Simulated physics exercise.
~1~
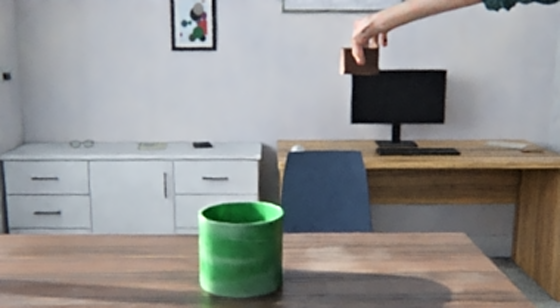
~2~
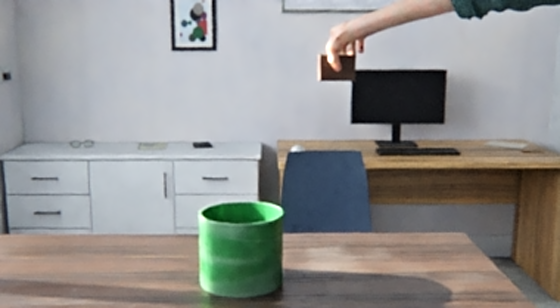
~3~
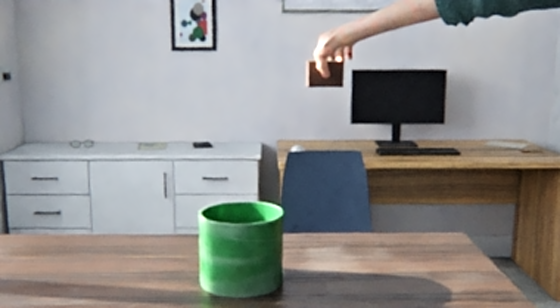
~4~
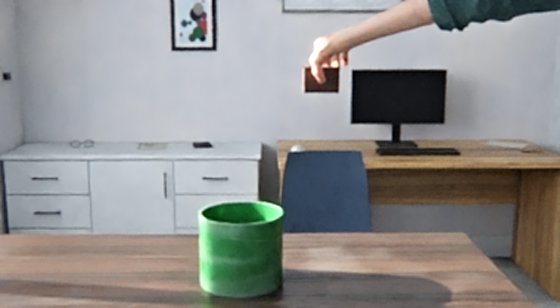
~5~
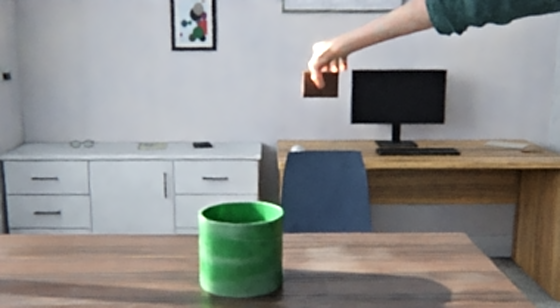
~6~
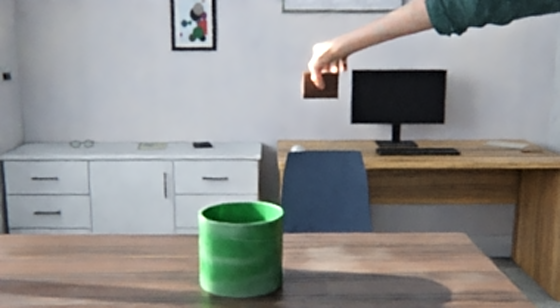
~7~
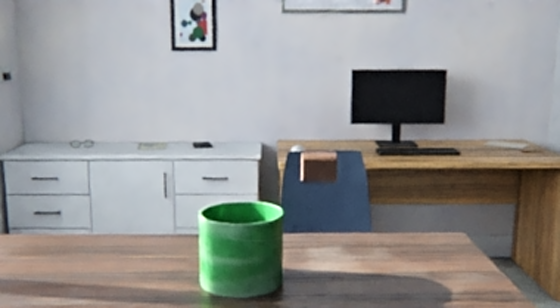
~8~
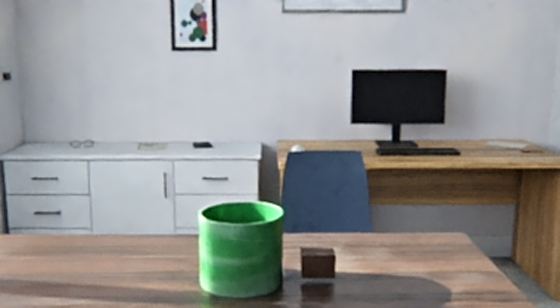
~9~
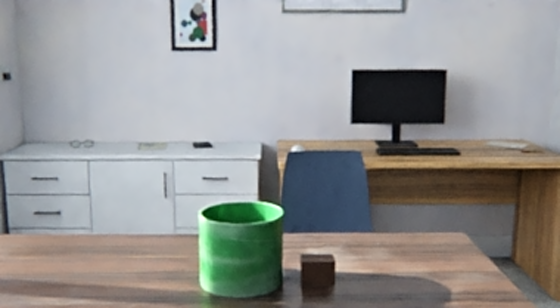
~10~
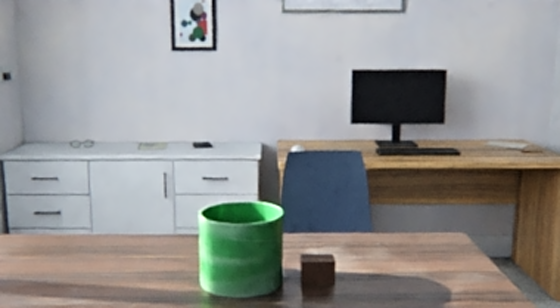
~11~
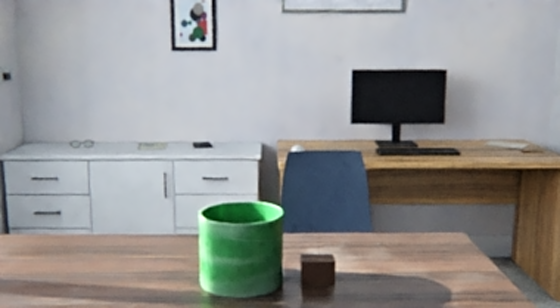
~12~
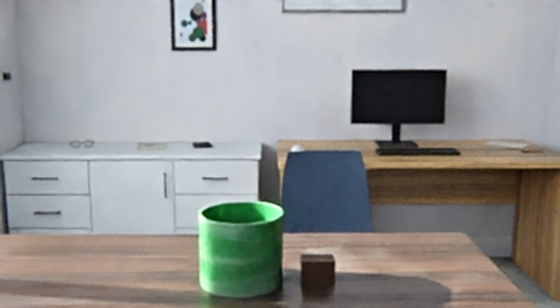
A small brown block, held by a hand above a wooden table, moved left and lowered slightly before the fingers let it go. It dropped past the open green container and came to rest on the tabletop just to its right.
